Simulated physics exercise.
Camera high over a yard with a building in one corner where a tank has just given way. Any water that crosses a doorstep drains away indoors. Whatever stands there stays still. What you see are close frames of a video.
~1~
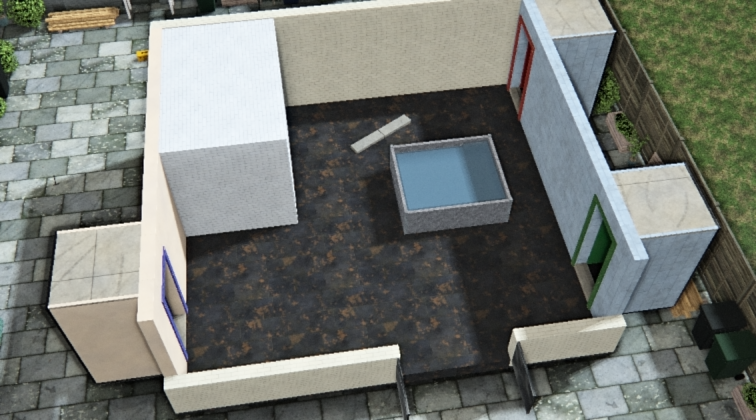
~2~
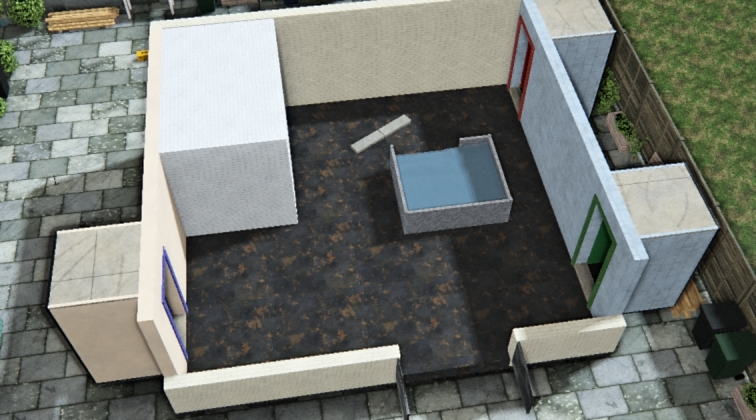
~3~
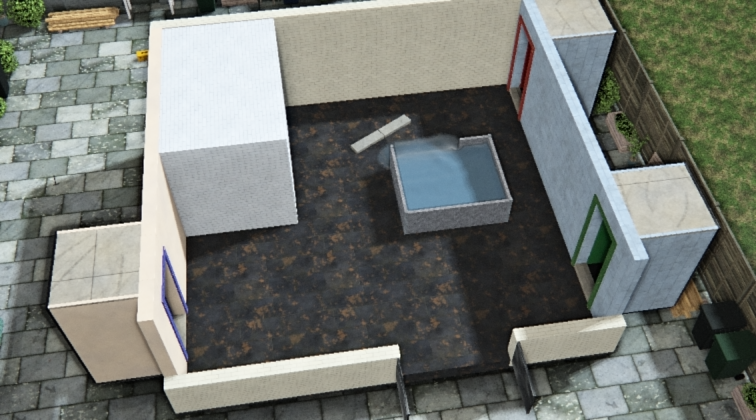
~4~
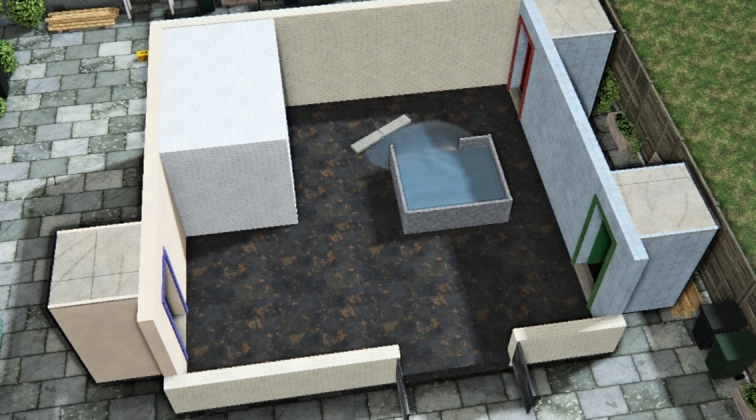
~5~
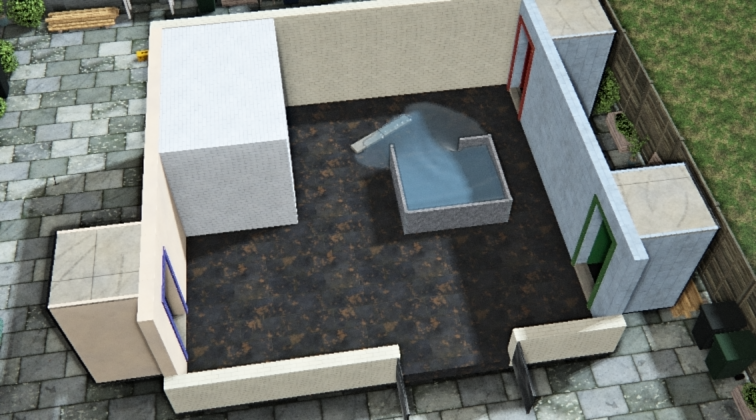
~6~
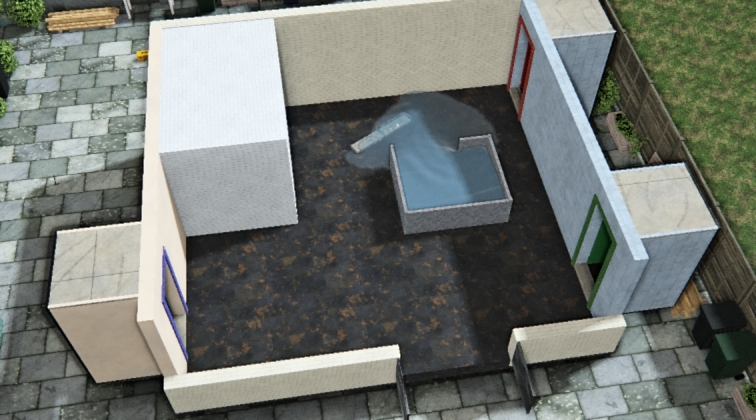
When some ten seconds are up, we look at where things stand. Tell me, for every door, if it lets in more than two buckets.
Green door: Never tops two buckets; blue door: Never tops two buckets; red door: Tops two buckets.
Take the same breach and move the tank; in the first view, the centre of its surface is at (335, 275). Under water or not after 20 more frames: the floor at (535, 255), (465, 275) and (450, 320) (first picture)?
Spared, spared, spared.
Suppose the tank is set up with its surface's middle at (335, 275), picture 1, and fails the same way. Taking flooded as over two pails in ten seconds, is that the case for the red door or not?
Taking them in turn: The red overshoots the limit.
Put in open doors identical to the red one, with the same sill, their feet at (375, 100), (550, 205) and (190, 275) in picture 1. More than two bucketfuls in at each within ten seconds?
Result per door - past the limit; within the limit; within the limit.
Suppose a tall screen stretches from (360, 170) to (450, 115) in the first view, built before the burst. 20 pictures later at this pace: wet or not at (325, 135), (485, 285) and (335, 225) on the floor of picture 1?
Spared, spared, then submerged.
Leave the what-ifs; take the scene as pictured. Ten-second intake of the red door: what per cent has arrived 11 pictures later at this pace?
My guess is about 5 %.
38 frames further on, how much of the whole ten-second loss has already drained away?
Somewhere around 50 per cent, I'd say.
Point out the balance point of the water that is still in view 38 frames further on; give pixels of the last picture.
I'd mark it close to (415, 175).
A moment on, water covers 20 % of the floor; the green door not reached, the blue door not reached, the red door wet at the sill, nothing in.
Next, water covers 25 % of the floor; the green door not reached, the blue door not reached, the red door under two buckets in.
Then, water covers 35 % of the floor; the green door not reached, the blue door not reached, the red door far over two buckets in.
Later, water covers 75 % of the floor; the green door wet at the sill, nothing in, the blue door not reached, the red door far over two buckets in.
In the end, water covers 85 % of the floor; the green door wet at the sill, nothing in, the blue door wet at the sill, nothing in, the red door far over two buckets in.
